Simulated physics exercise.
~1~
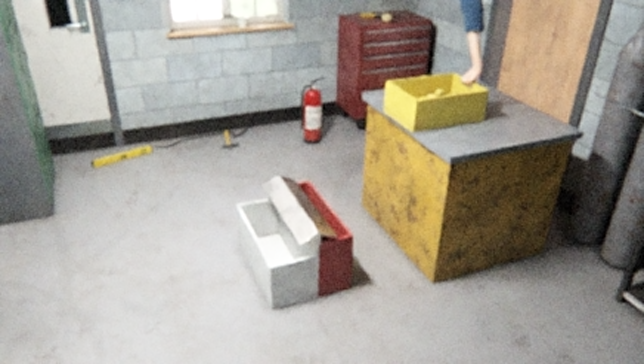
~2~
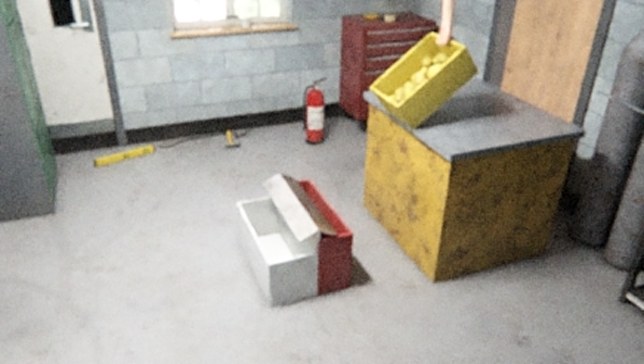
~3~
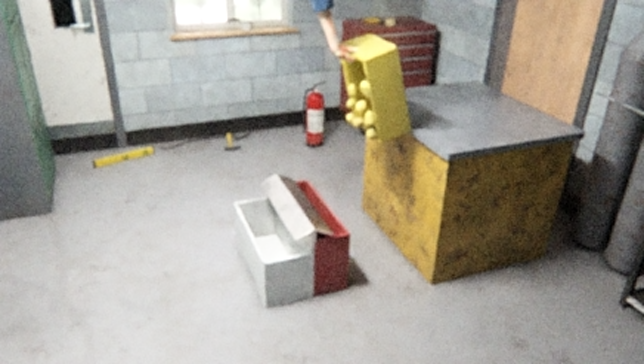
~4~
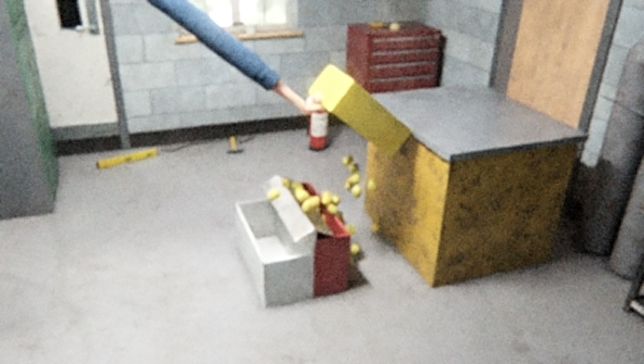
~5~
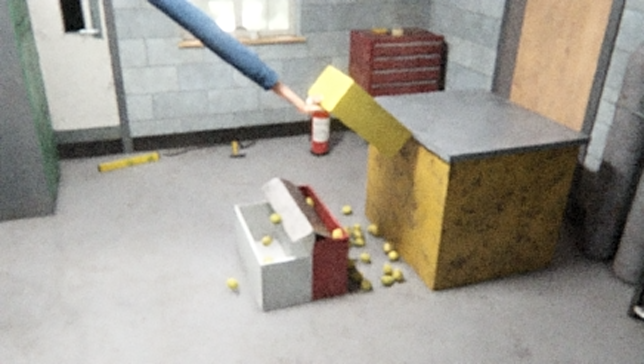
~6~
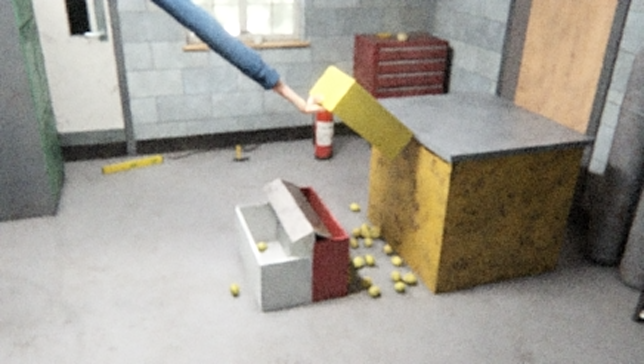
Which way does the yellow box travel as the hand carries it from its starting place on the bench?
The yellow box moves to the left, past the edge of the bench.
